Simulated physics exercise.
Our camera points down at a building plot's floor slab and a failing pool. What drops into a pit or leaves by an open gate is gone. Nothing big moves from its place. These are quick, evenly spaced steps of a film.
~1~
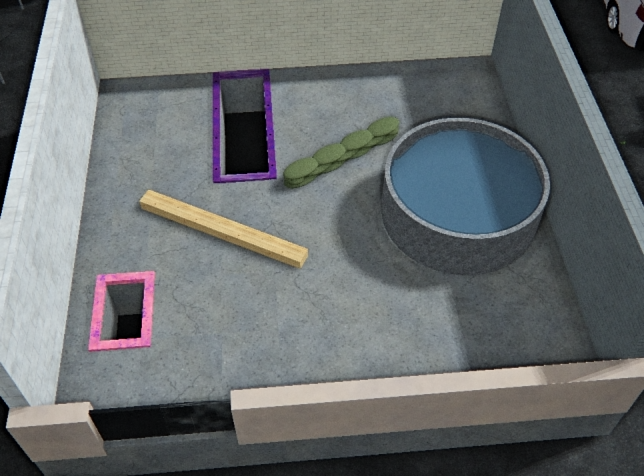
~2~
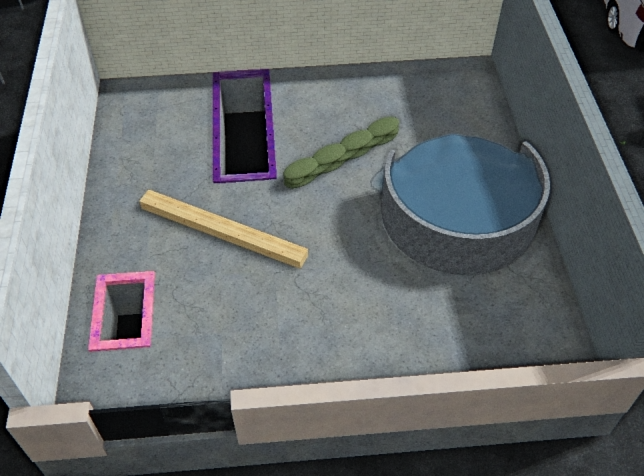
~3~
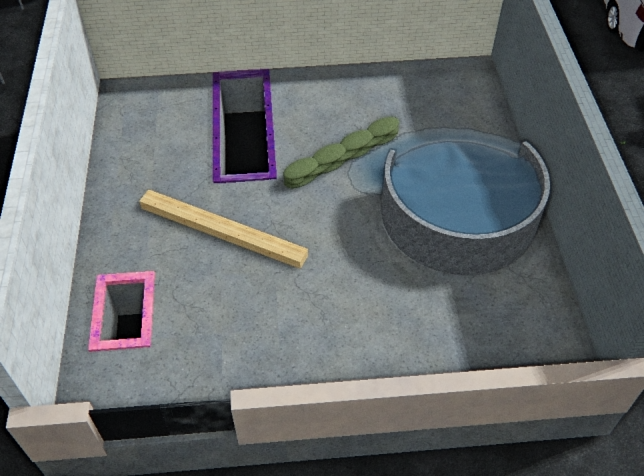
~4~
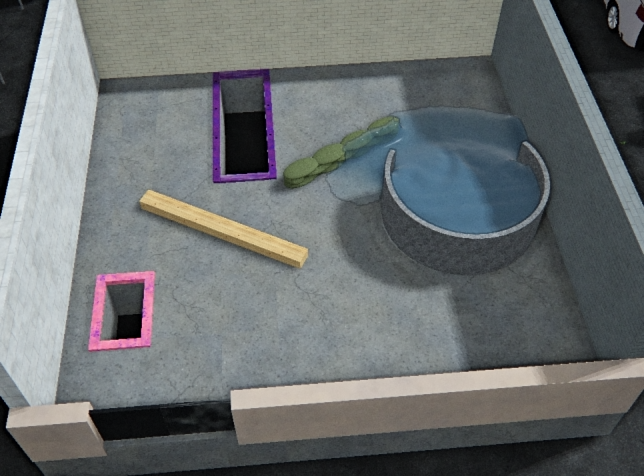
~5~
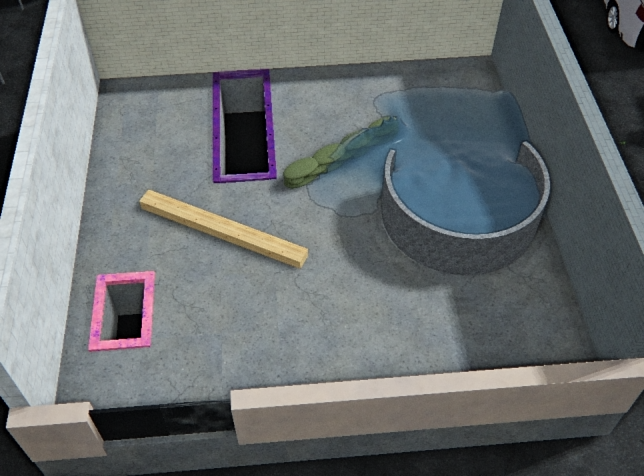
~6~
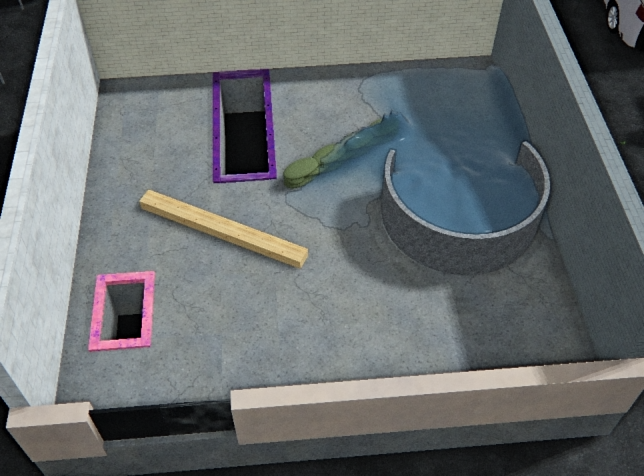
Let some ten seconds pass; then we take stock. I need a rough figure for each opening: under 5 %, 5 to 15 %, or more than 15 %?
As I see it, the gate will take below five per cent; the pink pit will take below five per cent; the purple pit will take beyond fifteen per cent.
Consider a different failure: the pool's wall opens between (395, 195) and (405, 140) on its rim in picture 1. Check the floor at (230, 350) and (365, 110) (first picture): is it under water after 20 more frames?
The first would be drenched and the second still unwetted.
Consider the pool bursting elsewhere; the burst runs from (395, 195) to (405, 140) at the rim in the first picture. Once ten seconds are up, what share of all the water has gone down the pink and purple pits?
Parts in a hundred: Pink 4, purple 15.
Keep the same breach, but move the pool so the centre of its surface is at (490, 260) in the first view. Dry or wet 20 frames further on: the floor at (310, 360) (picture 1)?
At that place it stays spared.
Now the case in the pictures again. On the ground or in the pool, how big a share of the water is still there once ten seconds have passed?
About 64 %.
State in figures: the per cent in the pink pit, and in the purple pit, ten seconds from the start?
Around 0 per cent, then around 36 per cent.
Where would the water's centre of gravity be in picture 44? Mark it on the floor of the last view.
Estimate: (370, 173).
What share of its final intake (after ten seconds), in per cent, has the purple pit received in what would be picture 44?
It should be near 85 percent of the ten-second total.
A moment on, water covers 30 % of the floor; the gate 0 %, the pink pit 0 %, the purple pit 0 %.
Next, water covers 35 % of the floor; the gate 0 %, the pink pit 0 %, the purple pit 0 %.
Then, water covers 55 % of the floor; the gate 0 %, the pink pit 0 %, the purple pit 12 %.
Later, water covers 70 % of the floor; the gate 0 %, the pink pit 0 %, the purple pit 31 %.
In the end, water covers 90 % of the floor; the gate 0 %, the pink pit 0 %, the purple pit 36 %.
